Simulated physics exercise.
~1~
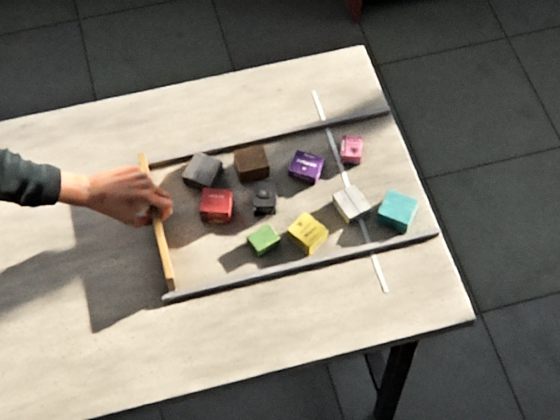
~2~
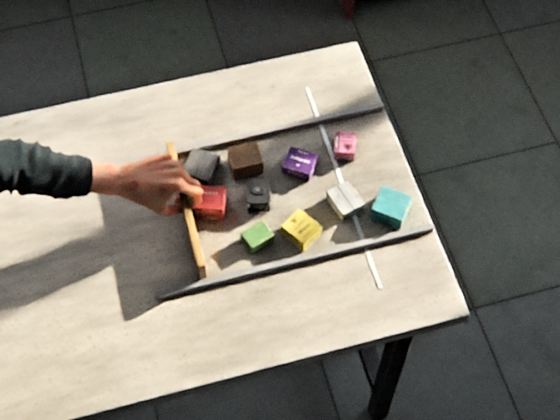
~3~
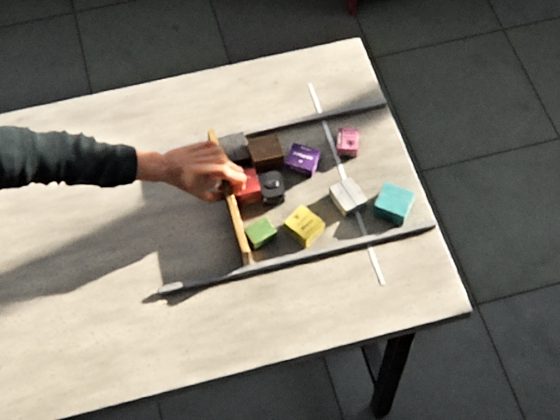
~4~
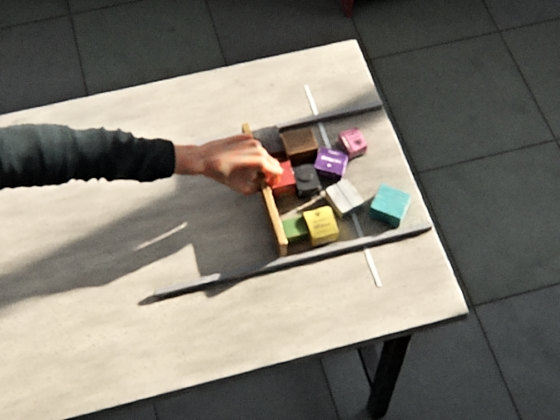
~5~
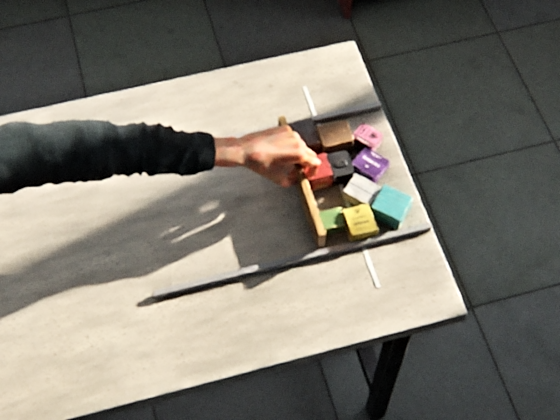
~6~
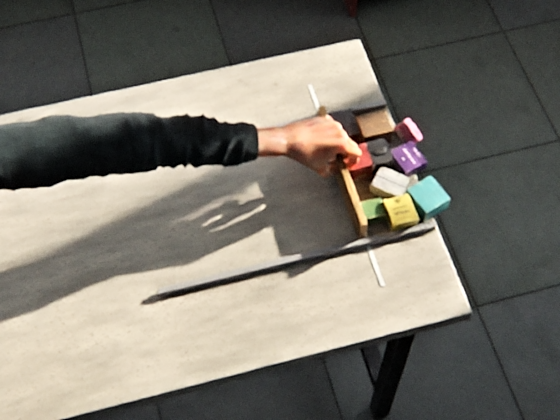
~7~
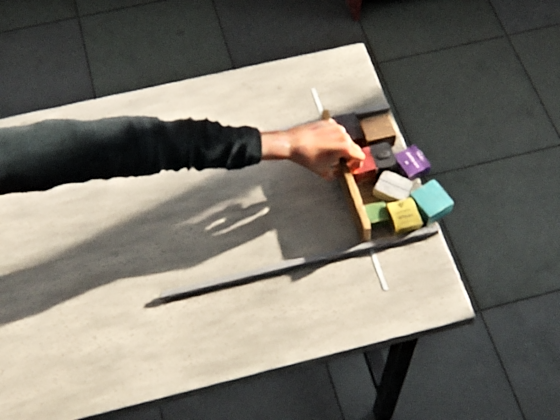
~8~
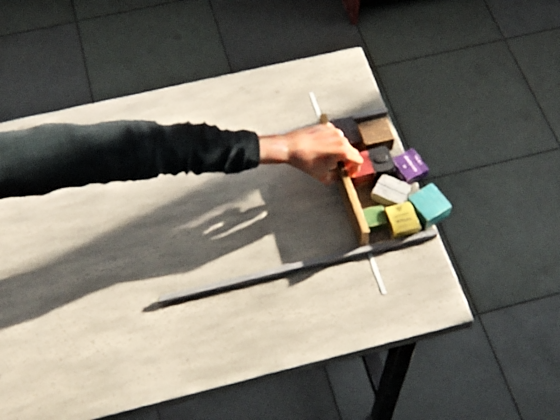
In the video, a hand slides an upright wooden board rightward across a table, gathering scattered colourful blocks and pushing them towards the edge. The pink box turns and drops out of view, and the board stops near the white tape with the other blocks crowded against it.
